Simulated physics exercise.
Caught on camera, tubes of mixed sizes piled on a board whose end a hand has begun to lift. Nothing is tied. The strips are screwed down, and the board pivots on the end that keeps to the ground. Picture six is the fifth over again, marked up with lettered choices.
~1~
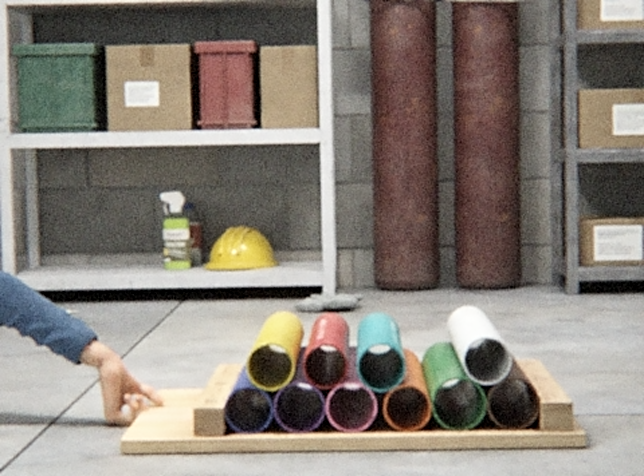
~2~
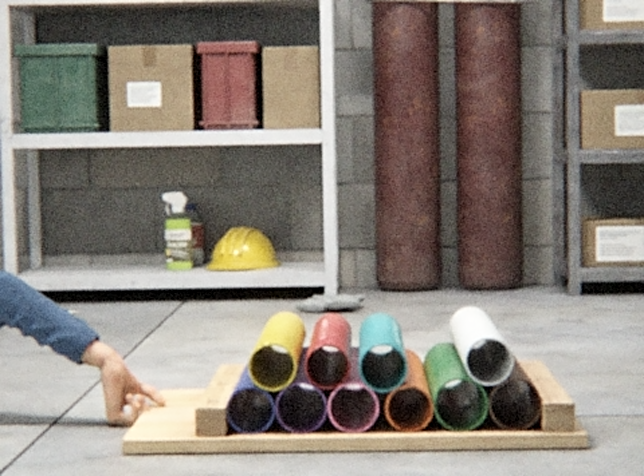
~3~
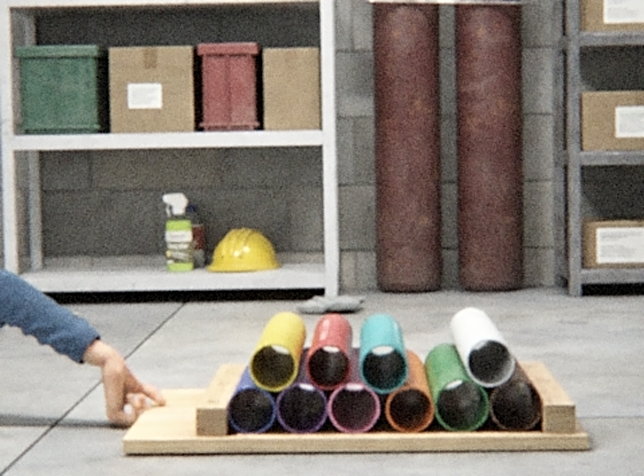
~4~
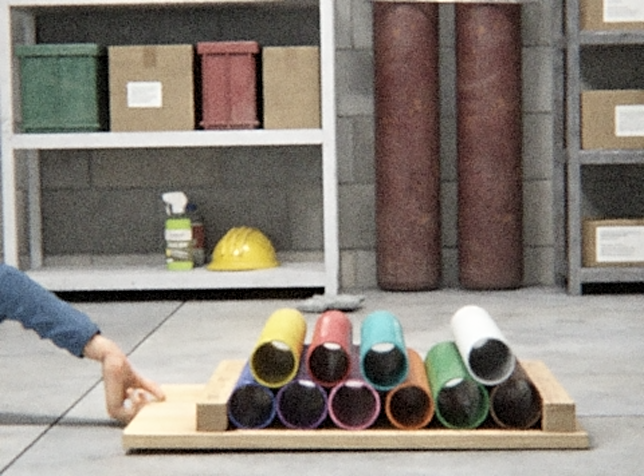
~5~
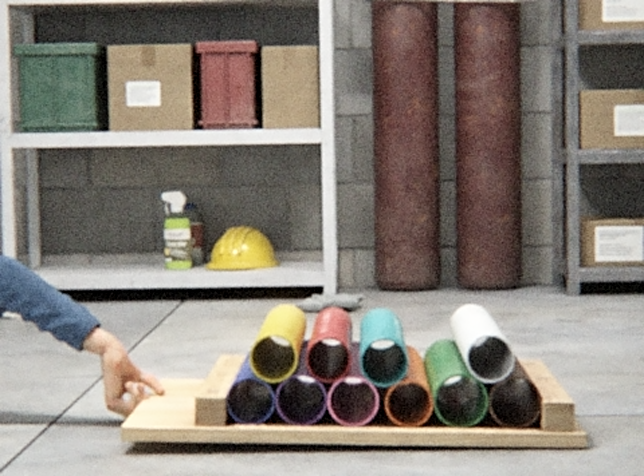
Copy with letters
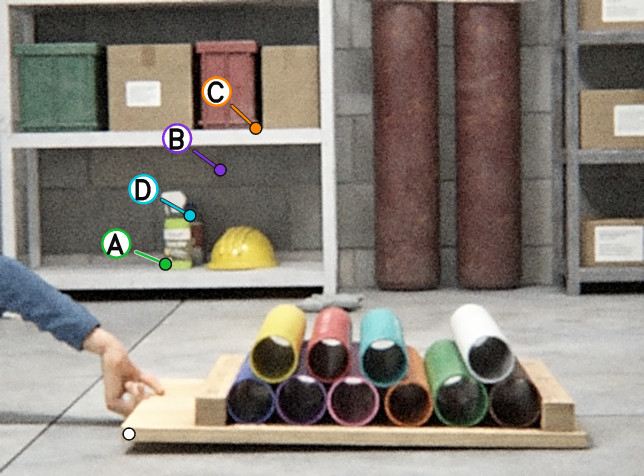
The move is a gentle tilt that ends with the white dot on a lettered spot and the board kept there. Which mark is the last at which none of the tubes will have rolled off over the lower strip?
The answer is mark A.
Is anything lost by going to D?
Yes, at D.
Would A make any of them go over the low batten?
No, at A.
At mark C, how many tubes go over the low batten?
At C the number is four.
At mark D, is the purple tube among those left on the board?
Yes, with D.
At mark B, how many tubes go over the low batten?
The count is four.
On the marked copy, A at (166, 264); B at (220, 170); C at (256, 128); D at (190, 216); the white dot at (129, 434).
With A. Early on, board at 15°.
Further on, board at 24°.
At the end, board at 24°, none over the low batten.
As for the rest, B four over the low batten (white, turquoise, yellow, red); C four over the low batten (white, turquoise, yellow, red); D three over the low batten (white, turquoise, red).
